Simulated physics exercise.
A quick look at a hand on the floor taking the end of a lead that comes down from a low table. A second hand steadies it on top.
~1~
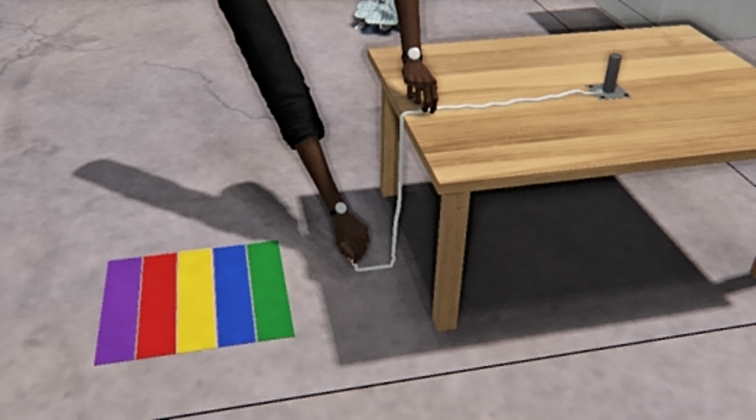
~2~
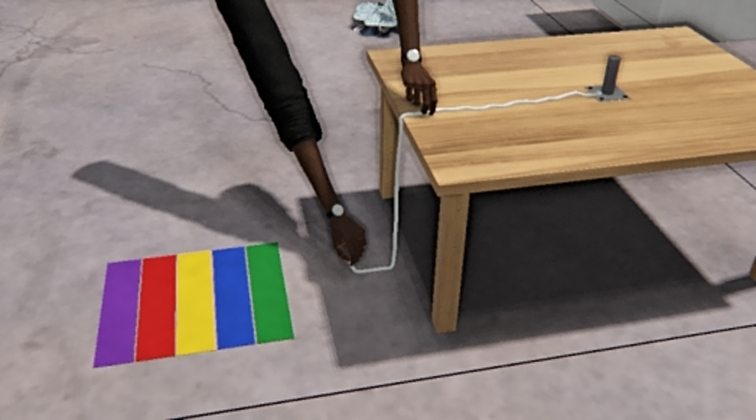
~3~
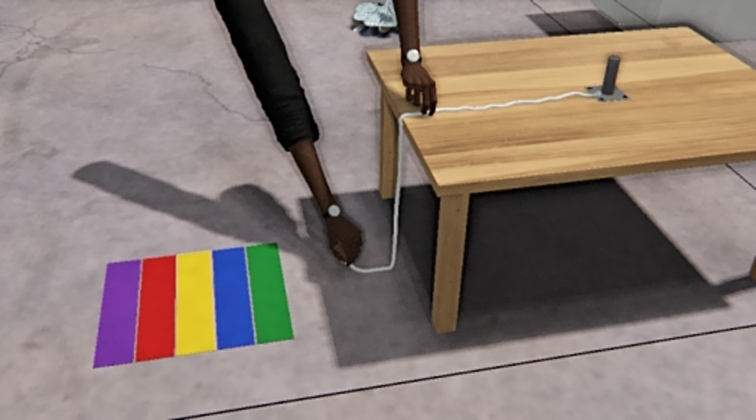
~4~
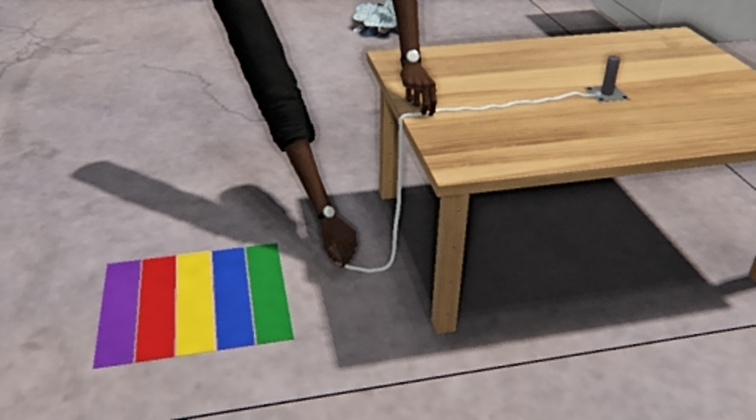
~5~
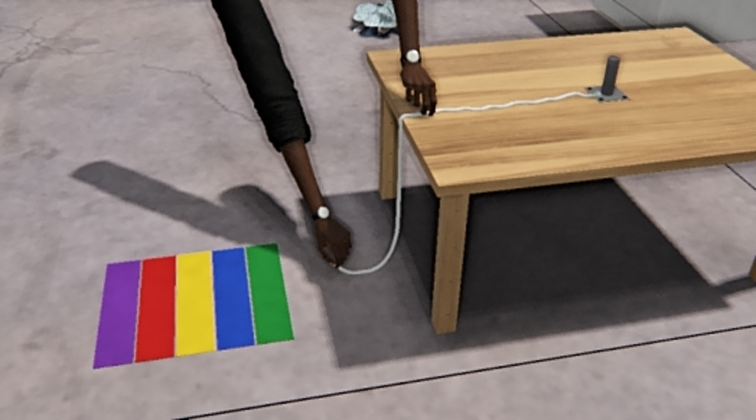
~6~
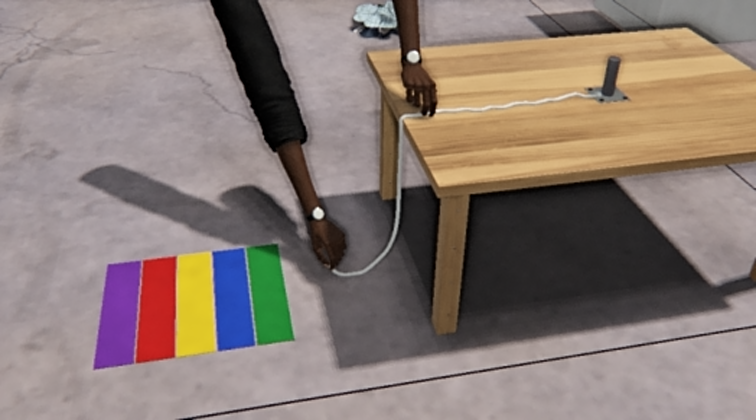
A hand near the floor slowly draws the end of a white cord a short way left, toward a striped multicoloured mat, while another hand stays at the table's edge where the cord hangs down, its slack curving gently.
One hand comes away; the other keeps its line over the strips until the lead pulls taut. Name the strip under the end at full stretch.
The end stops over the blue strip.
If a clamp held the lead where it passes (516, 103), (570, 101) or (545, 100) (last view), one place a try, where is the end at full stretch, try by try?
In that order: (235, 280), (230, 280) and (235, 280).
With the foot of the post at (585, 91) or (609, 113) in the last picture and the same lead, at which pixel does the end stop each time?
The places are (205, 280) and (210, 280).
Early on, end near (286, 272); short of the strips.
Midway, end near (251, 277); over green.
At the end of the slack, end near (229, 279); over blue. It gets as far as the blue strip.
